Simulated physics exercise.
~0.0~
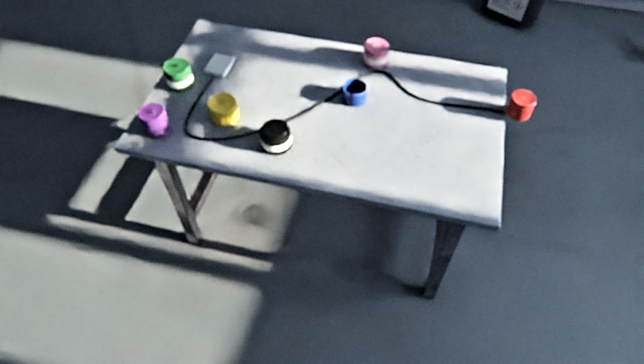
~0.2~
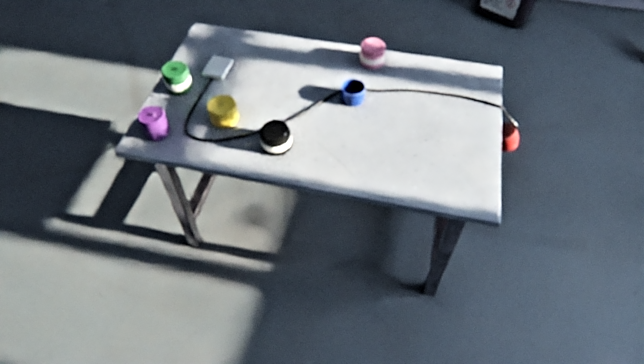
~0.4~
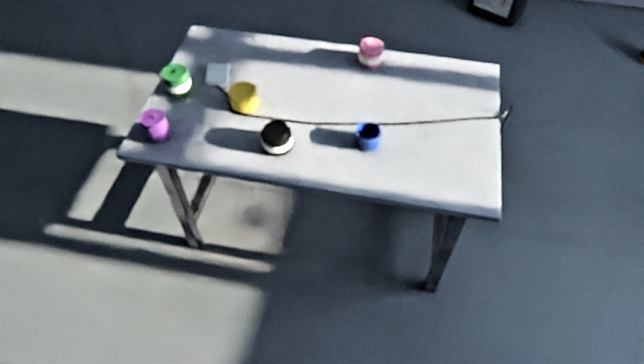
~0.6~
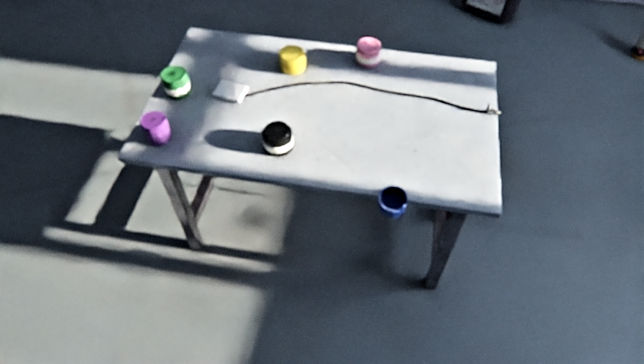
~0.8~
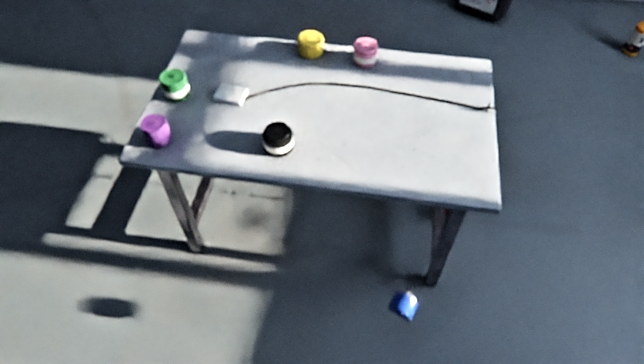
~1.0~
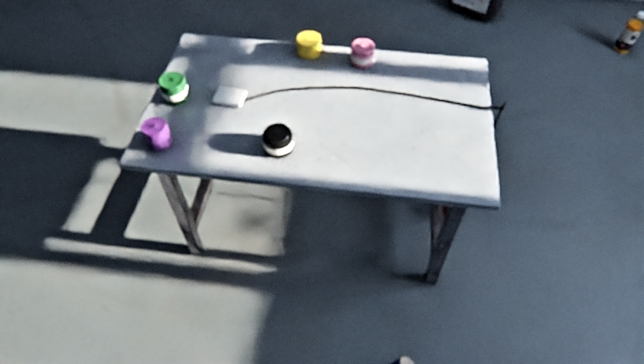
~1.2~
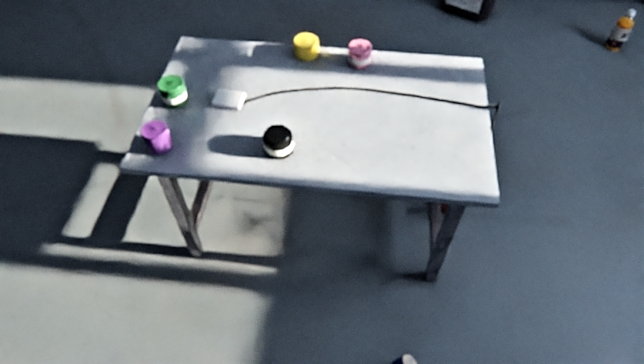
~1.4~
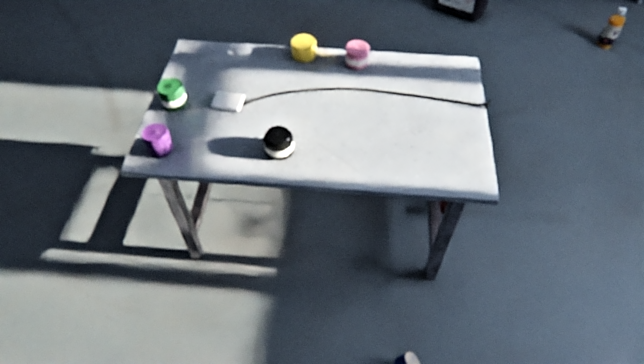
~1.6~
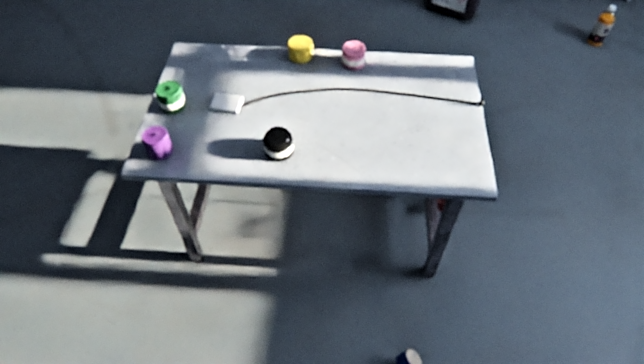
The clip opens on a pale table holding several small, colourful containers, with a dark cable winding from a white phone on the left to a red speaker at the right edge. The red speaker drops over that side, and the cable pulls straighter across the tabletop. As it tightens, the cable sweeps the blue mug toward the front edge and the yellow tub toward the back. The blue mug tips off the front and falls to the floor, while the white phone shifts slightly. Finally, the yellow tub rests near the pink tin, and the green, purple and black containers remain standing.
